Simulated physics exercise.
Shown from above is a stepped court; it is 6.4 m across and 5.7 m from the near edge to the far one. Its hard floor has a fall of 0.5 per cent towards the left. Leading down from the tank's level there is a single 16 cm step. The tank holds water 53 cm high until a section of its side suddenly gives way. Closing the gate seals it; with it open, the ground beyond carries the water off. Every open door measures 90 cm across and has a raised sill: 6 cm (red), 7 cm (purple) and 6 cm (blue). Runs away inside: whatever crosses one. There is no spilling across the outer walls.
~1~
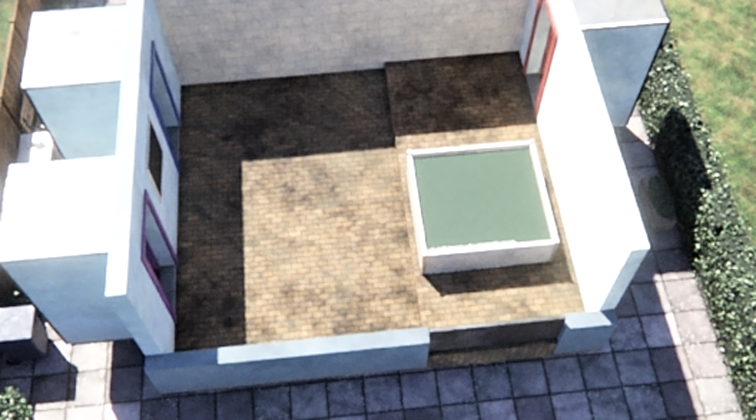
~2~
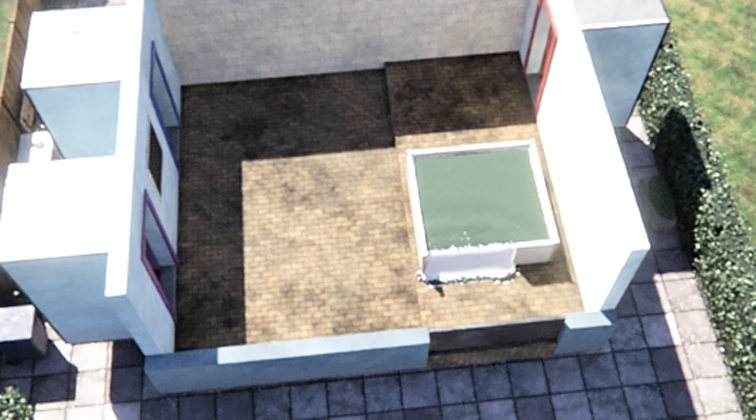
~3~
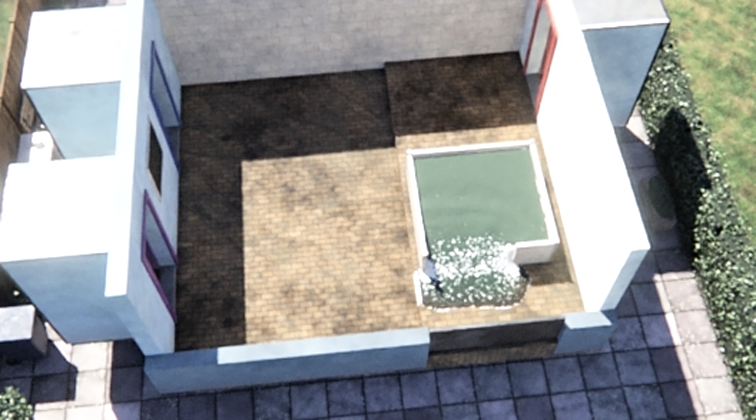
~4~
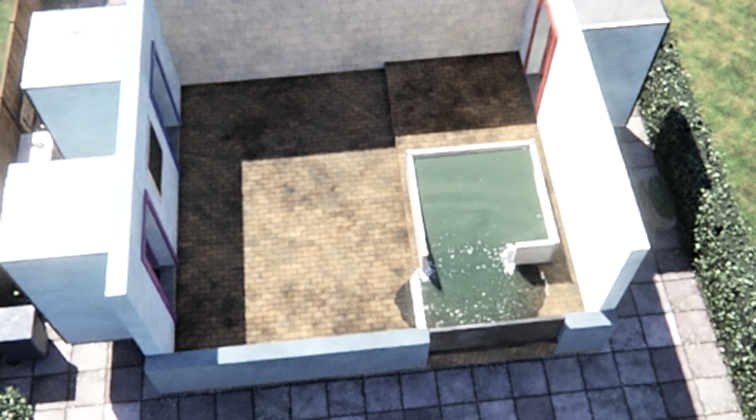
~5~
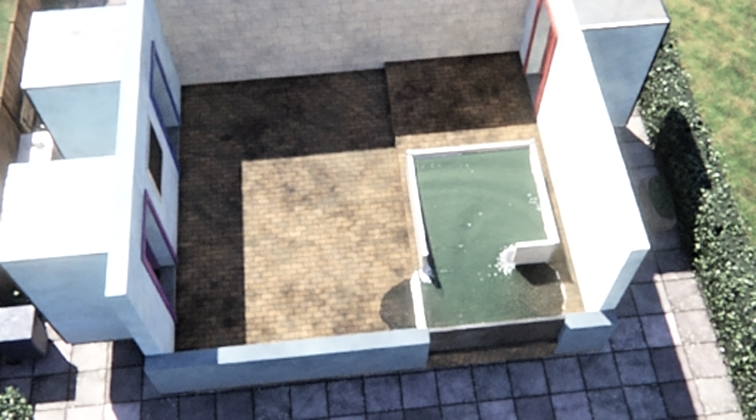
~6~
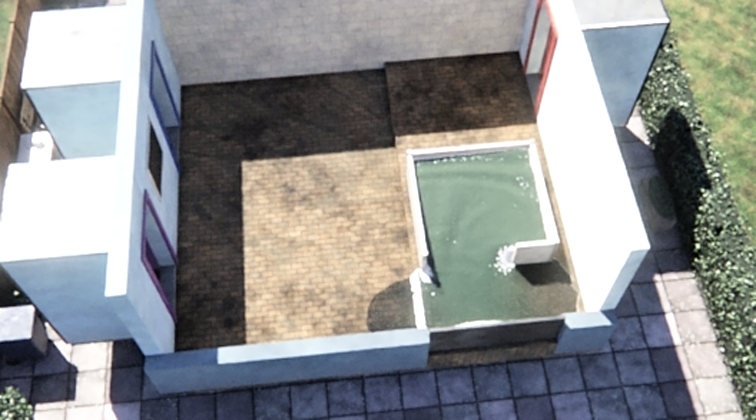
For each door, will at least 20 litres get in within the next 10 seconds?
Door by door: The red door: No; the purple door: Yes; the blue door: No.
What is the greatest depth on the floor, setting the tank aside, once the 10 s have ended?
Roughly 10 cm.
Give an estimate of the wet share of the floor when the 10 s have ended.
About 90 per cent.
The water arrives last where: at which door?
Blue.
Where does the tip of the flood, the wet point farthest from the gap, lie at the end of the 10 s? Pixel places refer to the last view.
I'd put it near pixel (181, 87) of the last picture.
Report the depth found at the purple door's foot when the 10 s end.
Close to 7.5 cm of depth.
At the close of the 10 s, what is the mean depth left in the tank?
Mean depth: Some 7 cm.
A moment later water covers 15 % of the floor and is deepest (40 cm) near (467, 326); red door not reached, purple door not reached, blue door not reached.
Soon after water covers 30 % of the floor and is deepest (35 cm) near (585, 325); red door not reached, purple door not reached, blue door not reached.
Next water covers 45 % of the floor and is deepest (24 cm) near (187, 370); red door 5 cm at the sill, 0 L in, purple door 17 cm at the sill, 42 L in, blue door not reached.
Later on water covers 70 % of the floor and is deepest (16 cm) near (175, 371); red door 3 cm at the sill, 0 L in, purple door 13 cm at the sill, 103 L in, blue door 5 cm at the sill, 0 L in.
At the end water covers 90 % of the floor and is deepest (10 cm) near (180, 142); red door 2 cm at the sill, 0 L in, purple door 8 cm at the sill, 132 L in, blue door 6 cm at the sill, 1 L in.
